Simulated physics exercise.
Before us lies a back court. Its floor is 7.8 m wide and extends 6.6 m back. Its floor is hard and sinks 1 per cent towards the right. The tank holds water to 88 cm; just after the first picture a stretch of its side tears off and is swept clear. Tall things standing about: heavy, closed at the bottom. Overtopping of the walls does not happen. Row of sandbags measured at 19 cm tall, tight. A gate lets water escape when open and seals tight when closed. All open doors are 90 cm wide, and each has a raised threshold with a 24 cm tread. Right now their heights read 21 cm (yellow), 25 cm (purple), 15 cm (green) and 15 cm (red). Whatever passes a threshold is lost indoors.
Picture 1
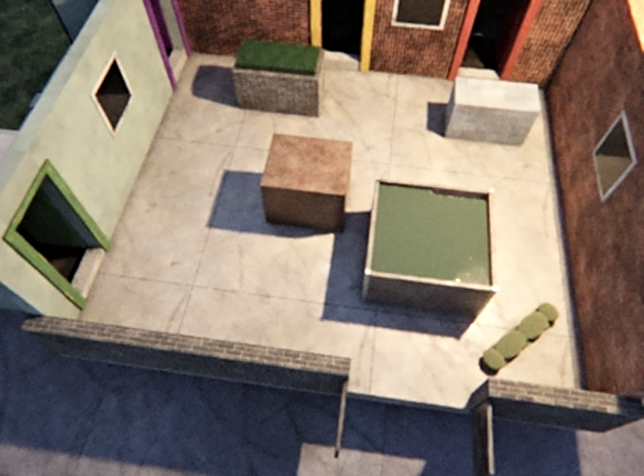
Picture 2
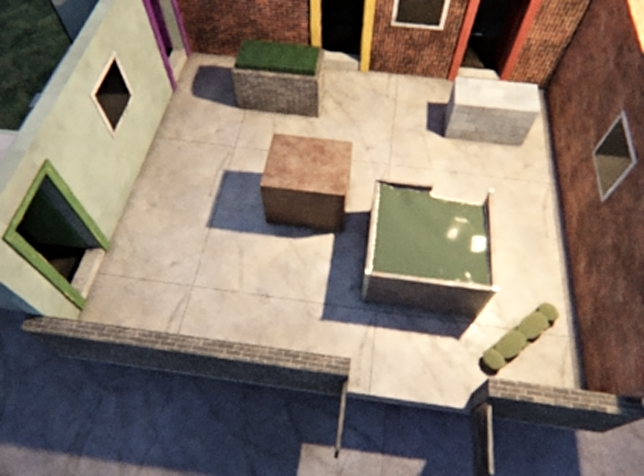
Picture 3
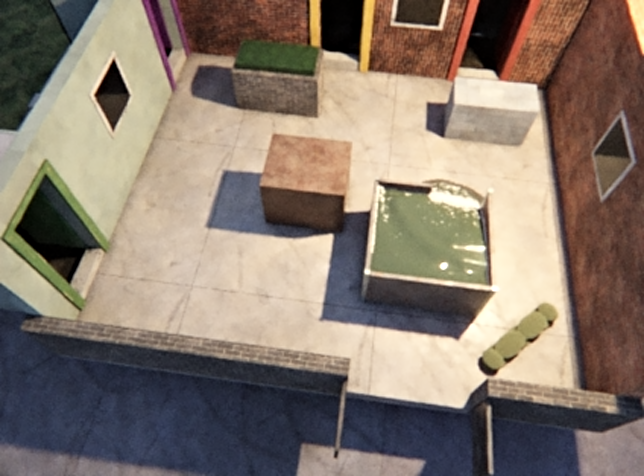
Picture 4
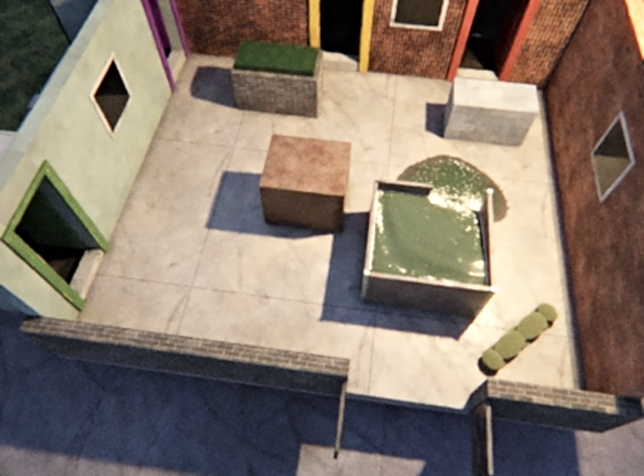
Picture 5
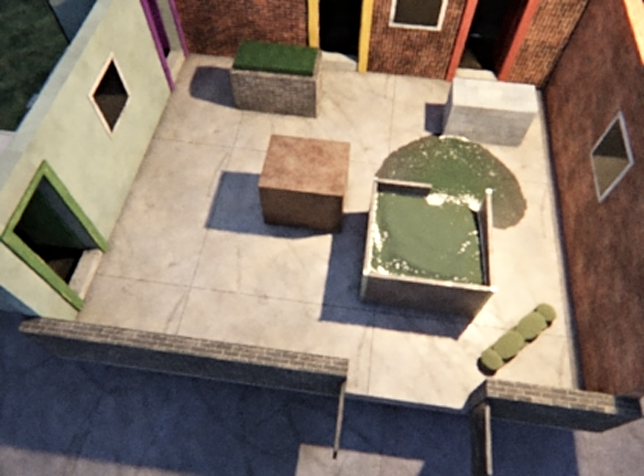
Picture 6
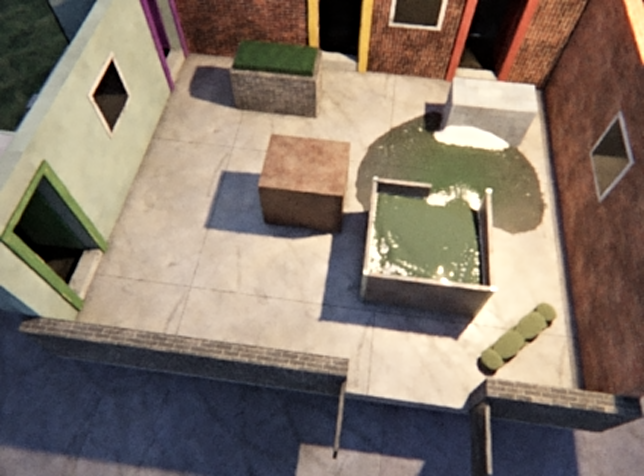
A paved courtyard enclosed by pale green and brick walls is seen from high above its low front wall by a still camera. A square tank of green water stands right of centre, near a brown block, a grass-topped planter, a pale block, rounded sandbags and green, purple, yellow and red doorways. The tank's far side opens, its water ripples and glints, and a dark green pool spreads backward across the floor, reaching around the pale block.
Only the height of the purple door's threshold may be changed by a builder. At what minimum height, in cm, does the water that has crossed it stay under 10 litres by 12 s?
From about 16 cm.
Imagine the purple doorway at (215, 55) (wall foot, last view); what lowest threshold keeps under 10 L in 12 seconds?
Minimum: About 11.5 cm.
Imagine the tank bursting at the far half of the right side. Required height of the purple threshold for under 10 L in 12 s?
It needs to be about 7.5 cm high.
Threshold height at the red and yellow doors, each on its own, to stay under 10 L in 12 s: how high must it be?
You'd want some 11.5 cm at red and some 16 cm at yellow.
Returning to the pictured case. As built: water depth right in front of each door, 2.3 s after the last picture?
Depths in cm: Yellow 17, purple 0, green 0, red 15.
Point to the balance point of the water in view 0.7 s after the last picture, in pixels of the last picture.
I'd put it close to (439, 218).
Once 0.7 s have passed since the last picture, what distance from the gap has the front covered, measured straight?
Near 4.0 metres, give or take.
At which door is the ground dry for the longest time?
The green one.
Then, 0.7 s after the last picture water covers 25 % of the floor, deepest (50 cm) near (552, 159); it has not reached the purple door.
Then, 2.3 s after the last picture water covers 40 % of the floor, deepest (28 cm) near (553, 166); it has not reached the purple door.
Then, 11.3 s after the last picture water covers 95 % of the floor, deepest (12 cm) near (552, 159); 4 cm at the purple door, 0 litres in over its 25 cm threshold.
At the purple door as built, the water peaked near 19 cm, 2.7 s after the last picture.
With a threshold of 13.5 cm, 24 litres would have come in within the 12 s; with 18 cm, 5 litres. So under 10 litres takes about 16 cm.
